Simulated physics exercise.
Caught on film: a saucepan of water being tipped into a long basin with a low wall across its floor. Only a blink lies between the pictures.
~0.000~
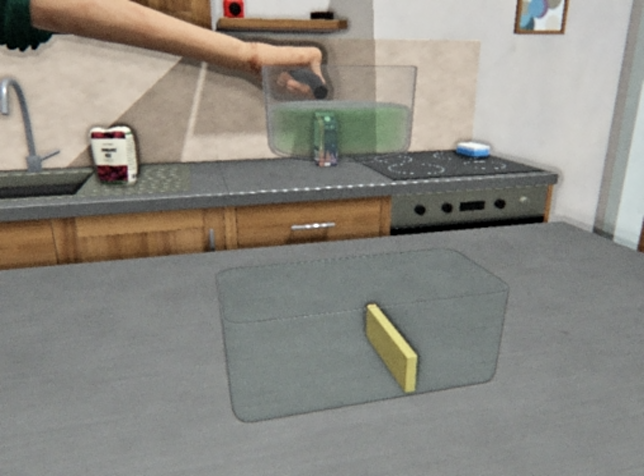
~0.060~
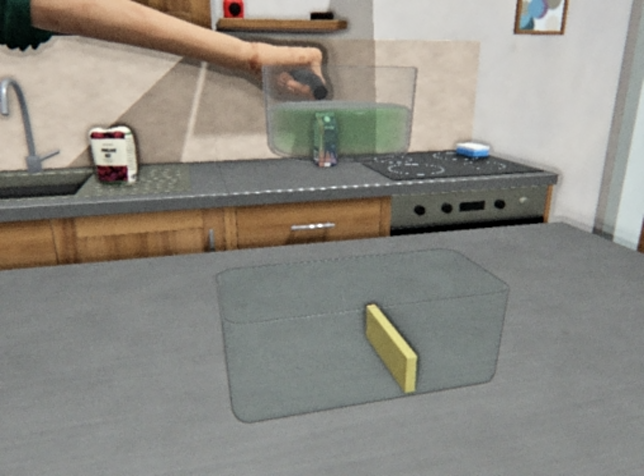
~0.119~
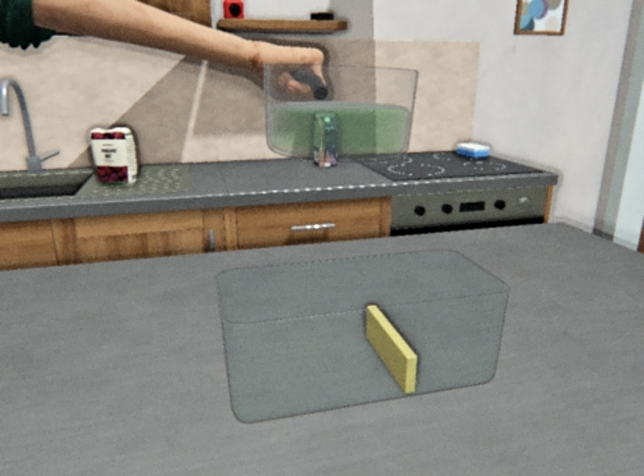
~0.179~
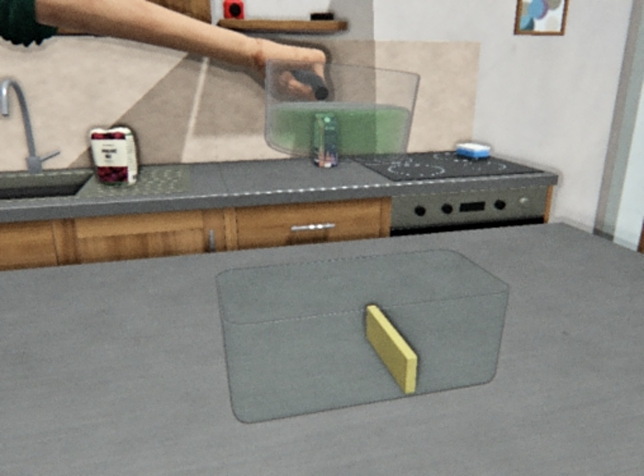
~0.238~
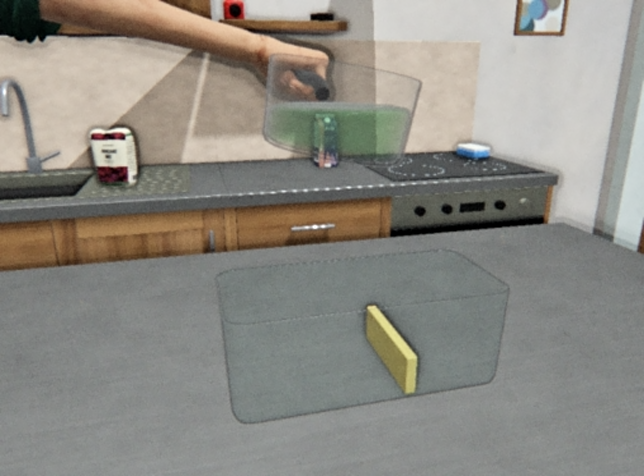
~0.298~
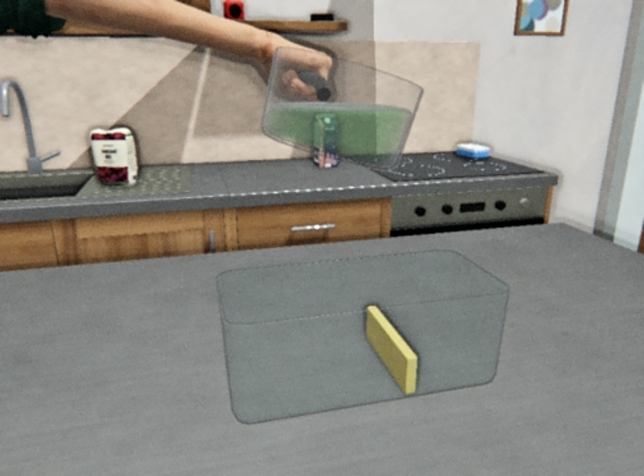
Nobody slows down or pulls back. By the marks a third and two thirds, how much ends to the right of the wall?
It comes to over two thirds.
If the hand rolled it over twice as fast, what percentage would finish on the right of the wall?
Some 75 per cent.
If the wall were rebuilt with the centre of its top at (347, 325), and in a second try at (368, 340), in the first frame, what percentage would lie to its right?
Roughly 85 per cent, and 70 per cent.
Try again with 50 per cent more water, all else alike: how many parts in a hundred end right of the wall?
Roughly 65 in a hundred.
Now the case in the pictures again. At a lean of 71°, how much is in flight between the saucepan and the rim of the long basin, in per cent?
Close to 30 per cent.
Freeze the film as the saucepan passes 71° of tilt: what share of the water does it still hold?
Near 65 %.
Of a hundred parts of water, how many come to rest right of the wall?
About 75 per cent.
A moment on, the saucepan is tipped part way and 64 per cent is still to pour, 0 is left of the wall and 3 right of it.
Next, the saucepan is tipped right over and 13 per cent is still to pour, 11 is left of the wall and 56 right of it.
Then the saucepan is tipped right over and 0 per cent is still to pour, 20 is left of the wall and 75 right of it.
Later the saucepan is tipped right over and 0 per cent is still to pour, 21 is left of the wall and 77 right of it.
Finally, 21 per cent lies left of the wall, 77 right of it and 2 outside.
